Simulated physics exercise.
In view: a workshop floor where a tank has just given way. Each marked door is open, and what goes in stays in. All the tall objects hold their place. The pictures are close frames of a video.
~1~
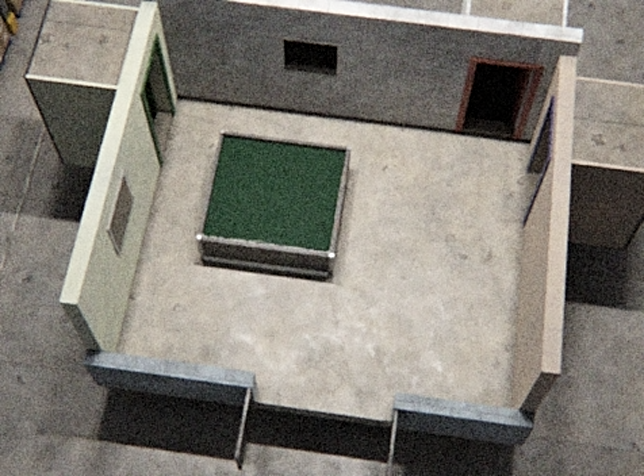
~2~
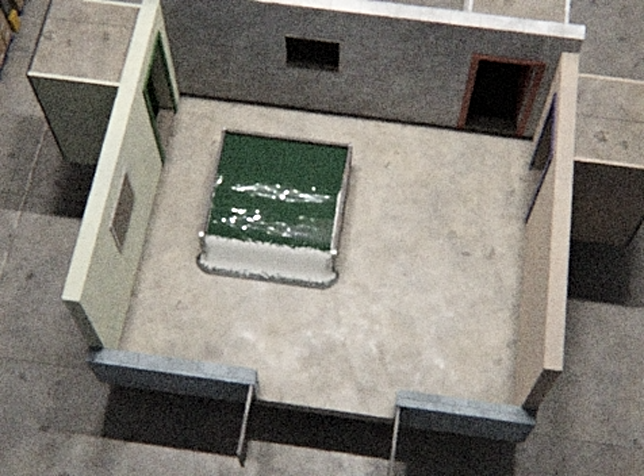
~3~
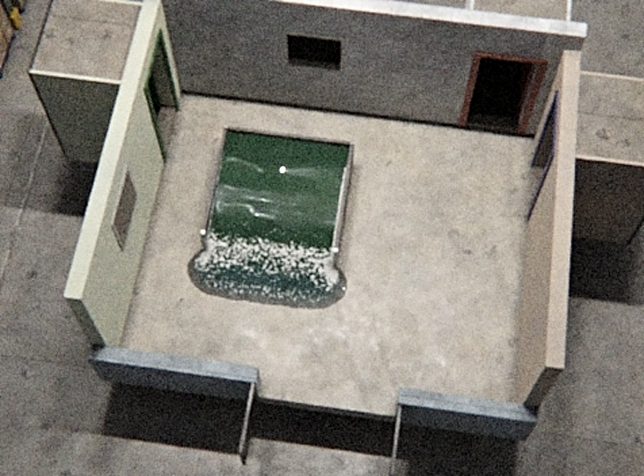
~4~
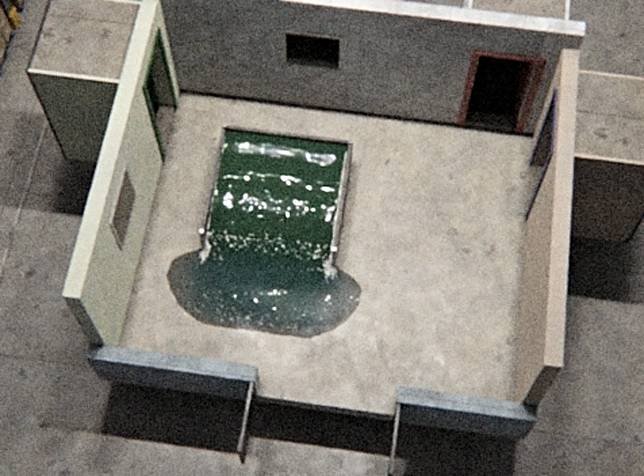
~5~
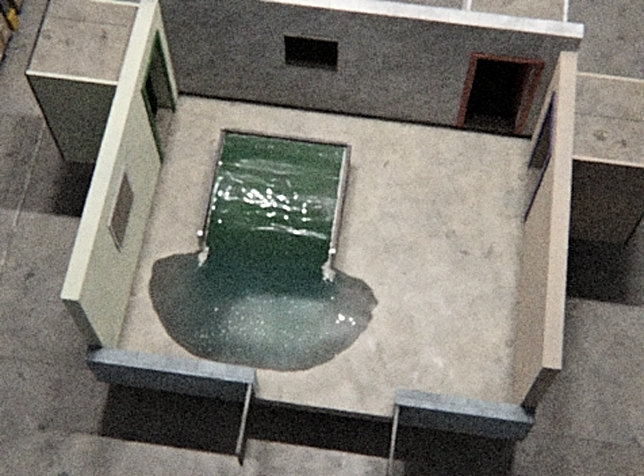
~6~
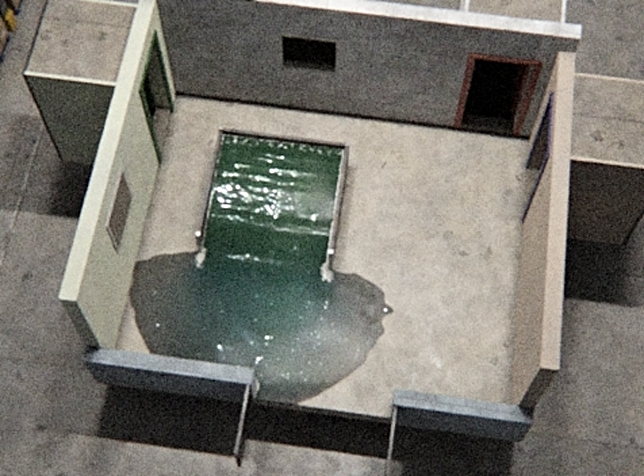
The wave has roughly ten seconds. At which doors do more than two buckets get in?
One by one: The blue door holds within the limit; the green door holds within the limit; the red door holds within the limit.
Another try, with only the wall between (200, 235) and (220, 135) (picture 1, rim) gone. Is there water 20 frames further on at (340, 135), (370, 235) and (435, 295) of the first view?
In that order: Awash, not flooded, no water.
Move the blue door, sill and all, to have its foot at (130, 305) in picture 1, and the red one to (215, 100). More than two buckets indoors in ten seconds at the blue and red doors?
My reading: Blue door floods; red door lets more in.
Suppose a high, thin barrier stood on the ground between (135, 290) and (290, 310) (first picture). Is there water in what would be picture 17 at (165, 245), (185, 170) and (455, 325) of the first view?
As listed: Awash, flooded, under water.
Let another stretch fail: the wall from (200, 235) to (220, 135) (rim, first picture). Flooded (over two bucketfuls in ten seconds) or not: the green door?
In short: Green goes over.
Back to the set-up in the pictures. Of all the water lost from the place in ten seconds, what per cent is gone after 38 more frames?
I make it 90 per cent.
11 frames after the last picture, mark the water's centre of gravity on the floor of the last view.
Close to (246, 284).
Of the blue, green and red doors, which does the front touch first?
The door marked green.
A moment on, water covers 30 % of the floor; the blue door not reached, the green door not reached, the red door not reached.
Next, water covers 35 % of the floor; the blue door not reached, the green door not reached, the red door not reached.
Then, water covers 45 % of the floor; the blue door not reached, the green door wet at the sill, nothing in, the red door not reached.
Later, water covers 75 % of the floor; the blue door not reached, the green door under two buckets in, the red door not reached.
In the end, water covers 90 % of the floor; the blue door wet at the sill, nothing in, the green door under two buckets in, the red door under two buckets in.
